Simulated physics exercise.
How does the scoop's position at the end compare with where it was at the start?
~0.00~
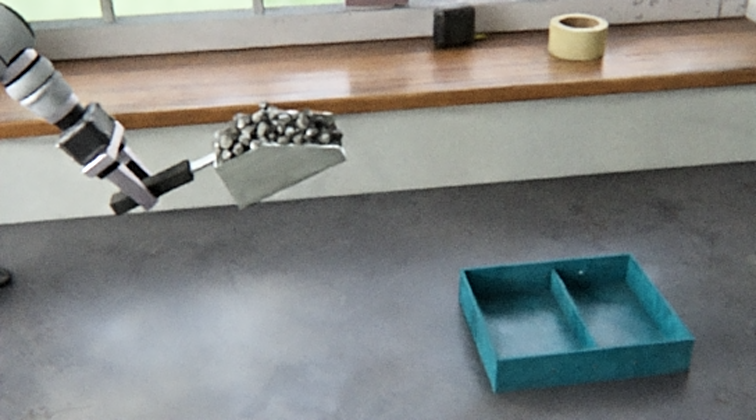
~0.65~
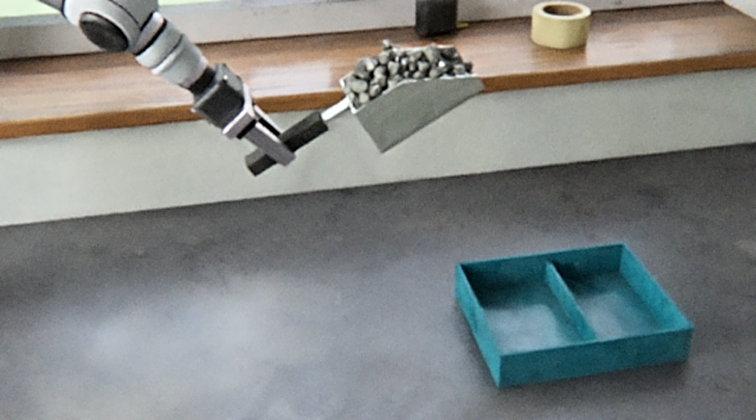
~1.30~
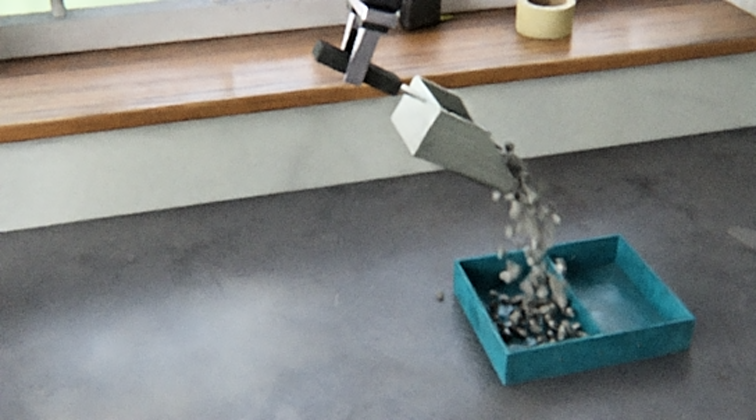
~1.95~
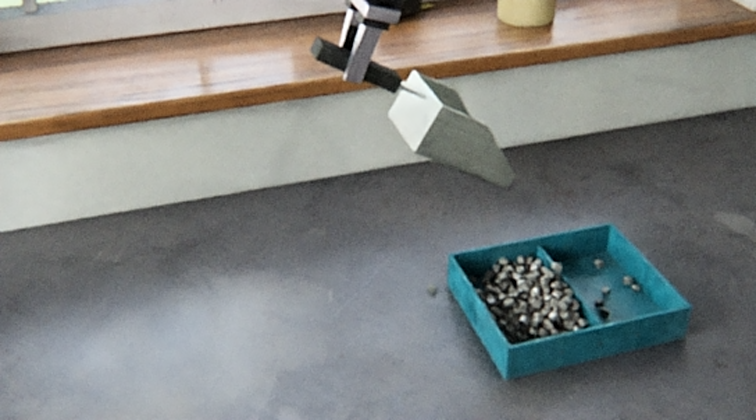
The scoop starts over on the left side of the view. By the end it is well to the right and somewhat higher up.
